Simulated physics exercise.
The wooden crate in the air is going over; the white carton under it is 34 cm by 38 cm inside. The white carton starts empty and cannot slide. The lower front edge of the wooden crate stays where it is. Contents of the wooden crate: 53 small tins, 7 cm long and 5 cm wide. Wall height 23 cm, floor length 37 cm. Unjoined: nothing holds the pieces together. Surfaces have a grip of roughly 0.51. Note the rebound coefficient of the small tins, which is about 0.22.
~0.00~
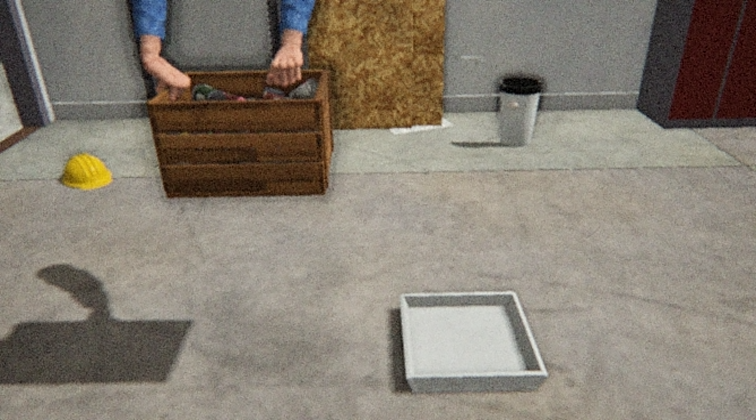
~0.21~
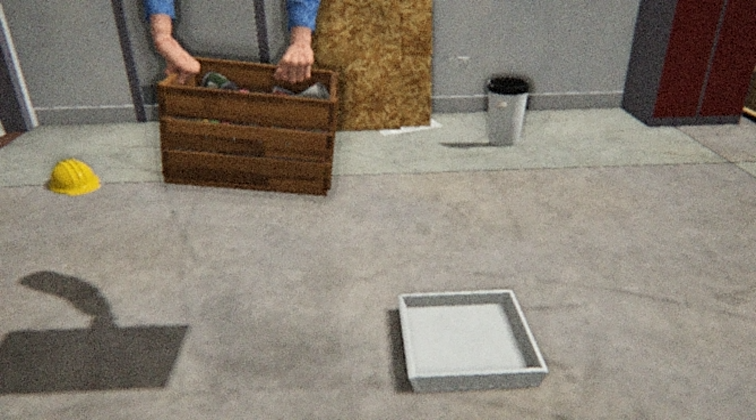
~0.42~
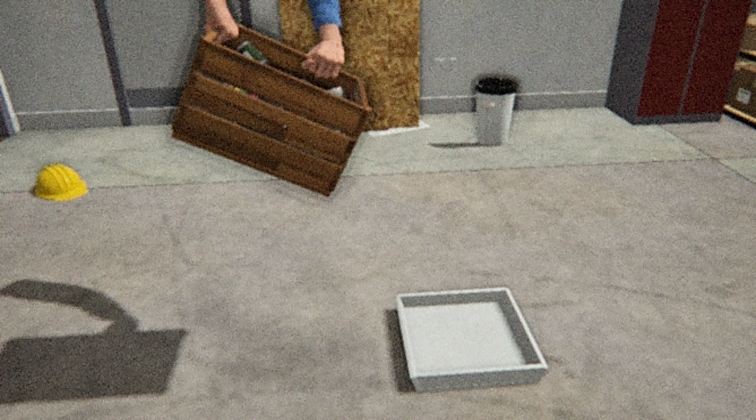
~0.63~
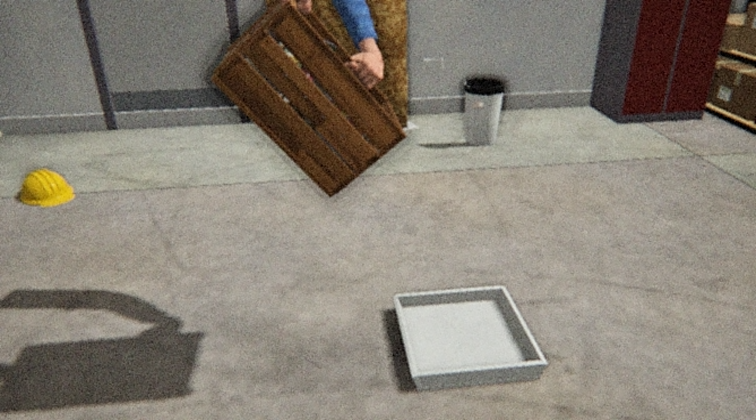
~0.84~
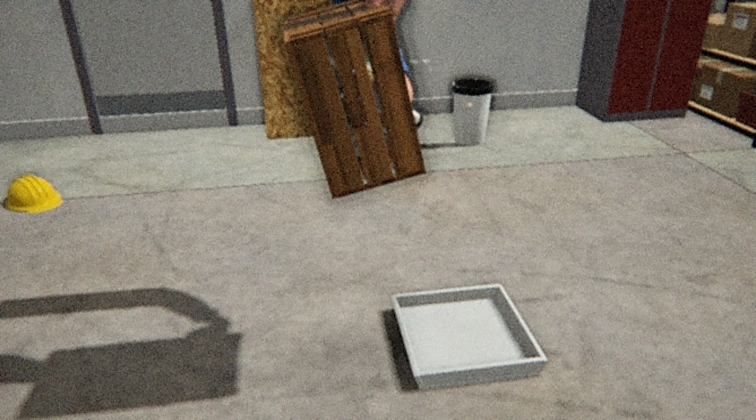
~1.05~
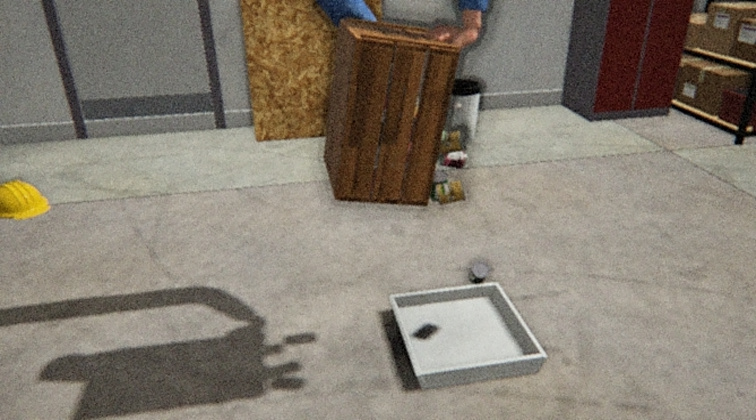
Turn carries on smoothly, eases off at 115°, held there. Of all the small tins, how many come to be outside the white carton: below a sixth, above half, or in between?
Expect a sixth up to half of the small tins to land outside the white carton.
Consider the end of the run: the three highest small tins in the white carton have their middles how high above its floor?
That is close to 11 centimetres.
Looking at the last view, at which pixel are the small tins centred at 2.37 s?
(472, 328).
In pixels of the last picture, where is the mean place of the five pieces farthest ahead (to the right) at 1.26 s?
Near (502, 293) in pixels.
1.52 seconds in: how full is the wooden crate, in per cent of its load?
About 30 %, still inside.
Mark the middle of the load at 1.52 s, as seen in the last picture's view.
Estimated centre in the last picture: (452, 263).
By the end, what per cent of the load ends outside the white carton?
Share of items: Approx. 30 %.
After 1.26 s, tilt 113°; 37 still in the wooden crate, 4 in the white carton, 2 outside the white carton and 10 in the air.
After 1.52 s, tilt 115°; 15 still in the wooden crate, 13 in the white carton, 5 outside the white carton and 20 in the air.
After 1.89 s, tilt 115°; 6 still in the wooden crate, 31 in the white carton, 10 outside the white carton and 6 in the air.
When it is over (at 2.37 s), 2 still in the wooden crate, 35 in the white carton and 16 outside the white carton. Asked share, 16 of 53, 30 per cent.
